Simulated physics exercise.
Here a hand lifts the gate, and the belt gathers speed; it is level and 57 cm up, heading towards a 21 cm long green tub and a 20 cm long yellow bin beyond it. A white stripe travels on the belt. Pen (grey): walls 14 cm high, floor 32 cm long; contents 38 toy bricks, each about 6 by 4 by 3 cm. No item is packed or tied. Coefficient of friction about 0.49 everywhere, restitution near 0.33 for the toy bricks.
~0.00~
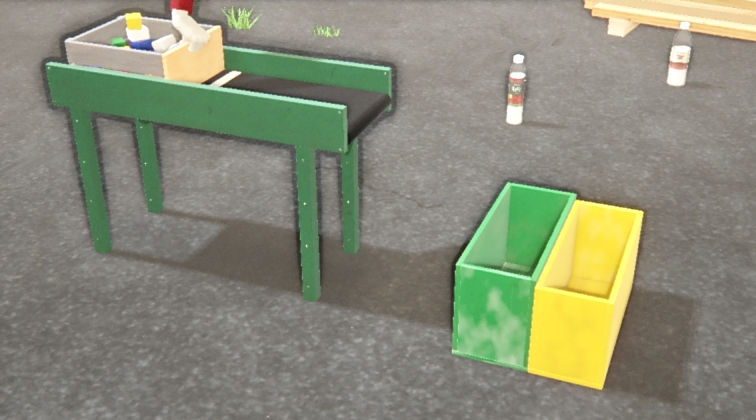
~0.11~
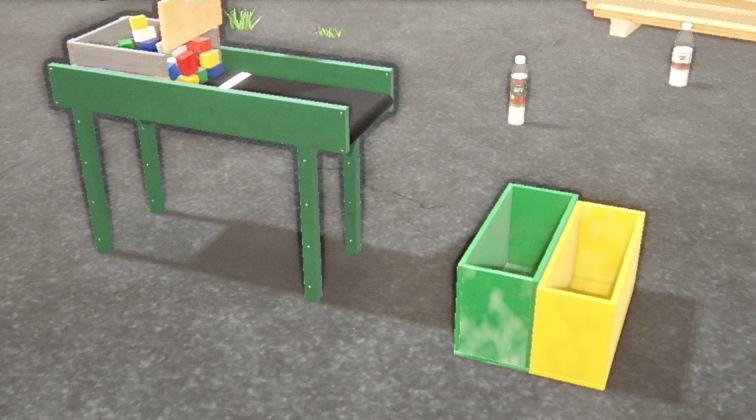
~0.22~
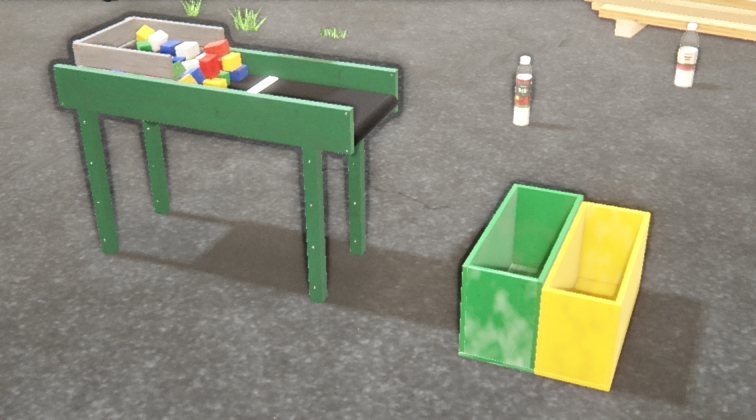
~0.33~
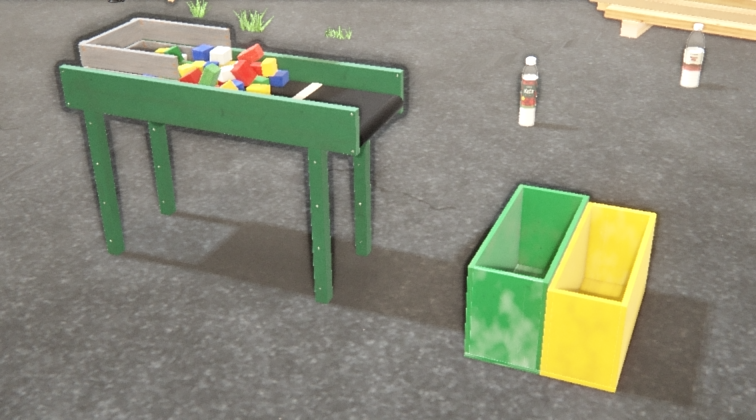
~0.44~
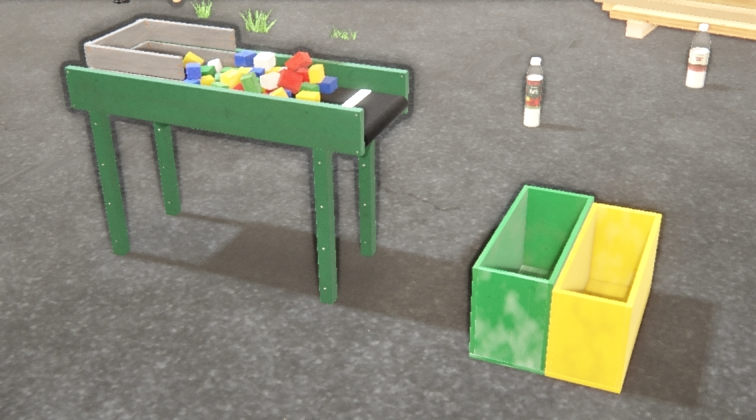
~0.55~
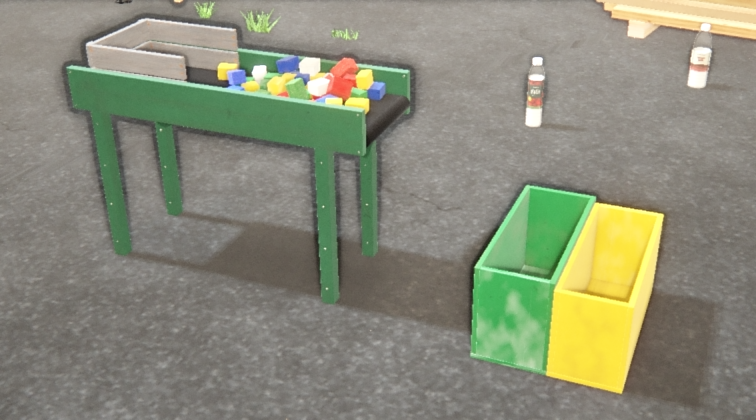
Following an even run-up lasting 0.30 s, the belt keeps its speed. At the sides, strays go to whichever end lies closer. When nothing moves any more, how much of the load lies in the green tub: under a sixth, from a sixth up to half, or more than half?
From a sixth up to half.
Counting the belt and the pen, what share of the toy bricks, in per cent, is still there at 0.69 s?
About 80 per cent.
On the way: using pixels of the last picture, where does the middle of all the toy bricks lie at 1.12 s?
(493, 229).
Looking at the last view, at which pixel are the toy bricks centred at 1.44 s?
The middle lies near (483, 303).
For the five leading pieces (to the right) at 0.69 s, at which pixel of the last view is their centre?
Somewhere near pixel (421, 112).
After 0.69 s, 30 on the belt and 8 in the air.
After 0.87 s, 1 in the green tub, 5 on the belt and 32 in the air.
After 1.12 s, 9 in the green tub, 5 on the ground short of the green tub and 24 in the air.
Final count (at 1.44 s), 14 in the green tub, 1 in the yellow bin, 22 on the ground short of the green tub and 1 on the ground beyond the yellow bin. Asked share, 14 of 38, 37 per cent.
